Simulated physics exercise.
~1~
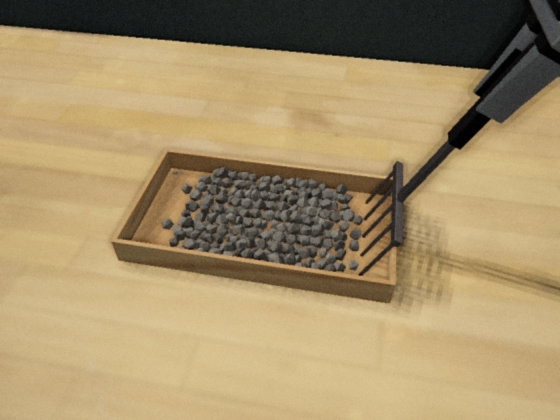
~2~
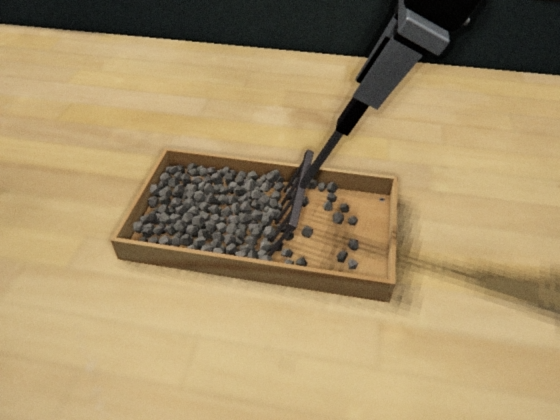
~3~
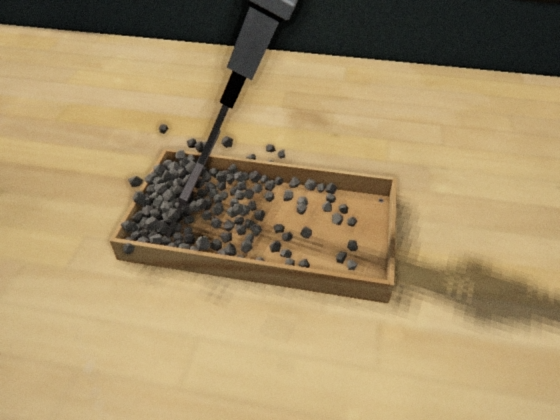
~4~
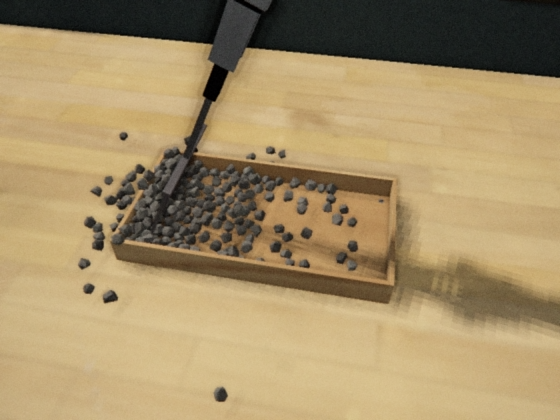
A robot arm rakes dark pebbles leftward along a wooden trough, spilling some onto the table.
